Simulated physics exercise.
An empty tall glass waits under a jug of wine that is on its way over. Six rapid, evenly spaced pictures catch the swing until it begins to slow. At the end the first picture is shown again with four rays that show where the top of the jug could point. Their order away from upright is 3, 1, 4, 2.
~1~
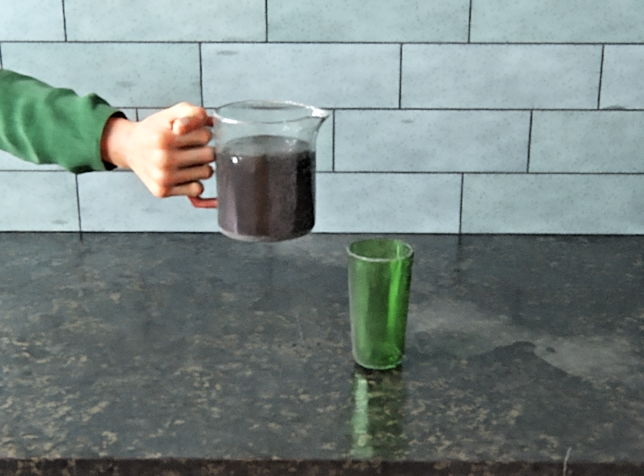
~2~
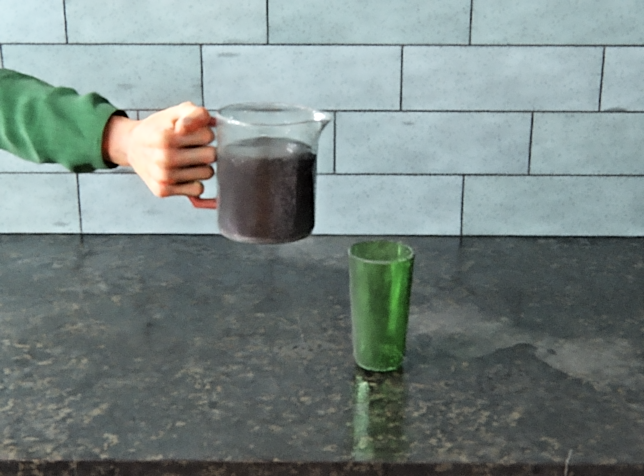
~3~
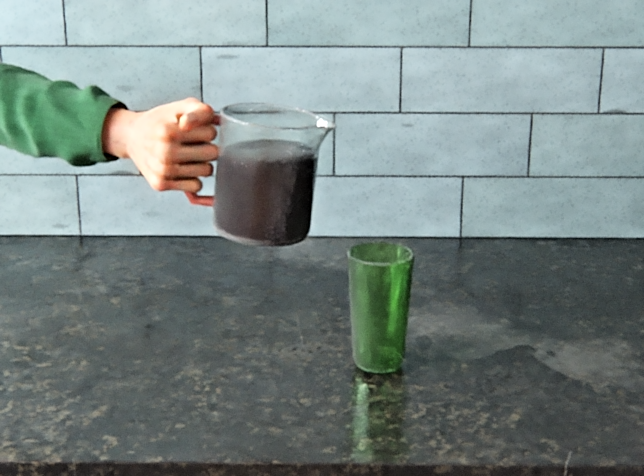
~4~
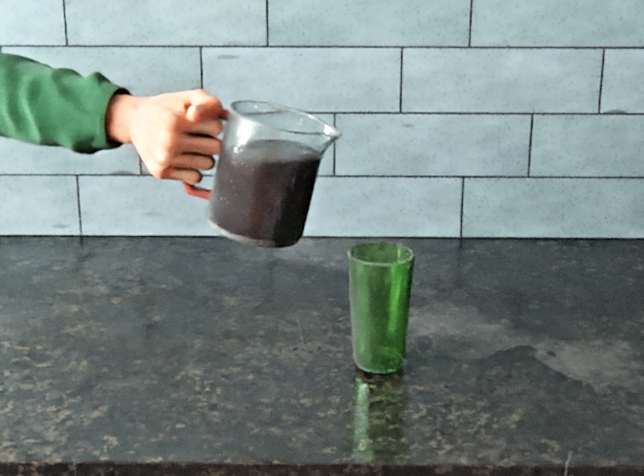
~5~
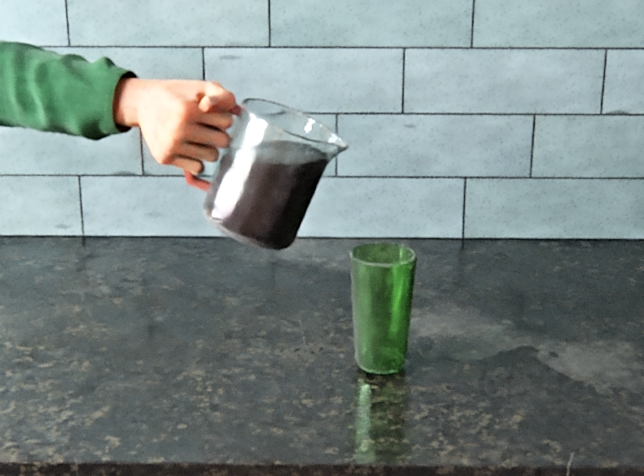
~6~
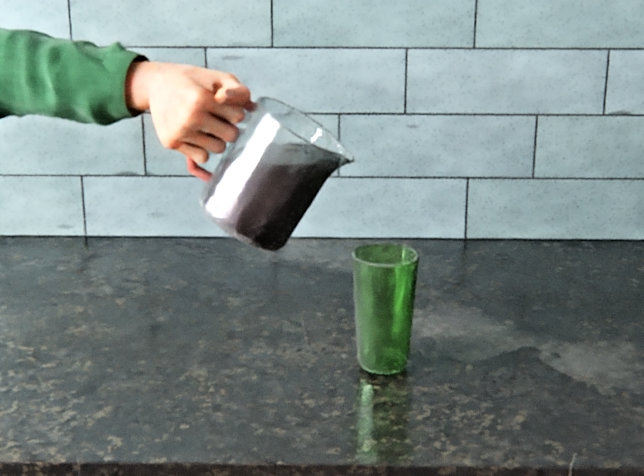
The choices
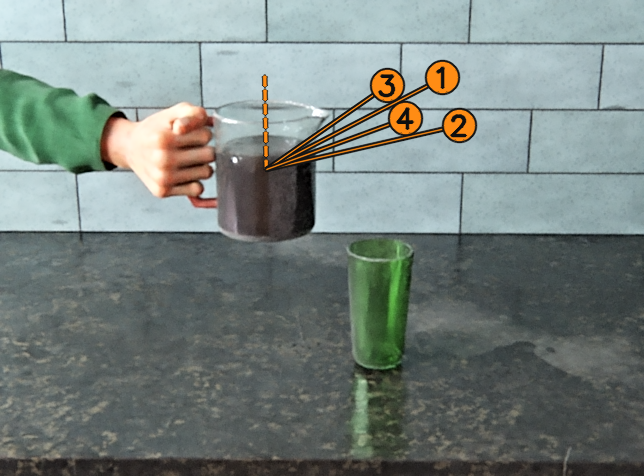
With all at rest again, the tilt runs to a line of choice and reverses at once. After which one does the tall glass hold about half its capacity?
Tilt 1.
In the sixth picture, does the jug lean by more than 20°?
Yes, it does.
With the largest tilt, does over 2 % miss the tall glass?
Yes.
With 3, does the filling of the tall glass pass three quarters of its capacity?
No, less.
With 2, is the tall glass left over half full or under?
Over.
On the marked copy, 1 at (427, 85); 2 at (442, 129); 3 at (373, 95); 4 at (389, 124).
Choosing 1, the tall glass ends with about 54 % of what it can hold.
Choosing 2, the tall glass ends with about 85 % of what it can hold; 12 % of the wine is spilt.
Choosing 3, the tall glass ends with about 35 % of what it can hold.
Choosing 4, the tall glass ends with about 76 % of what it can hold; 4 % of the wine is spilt.
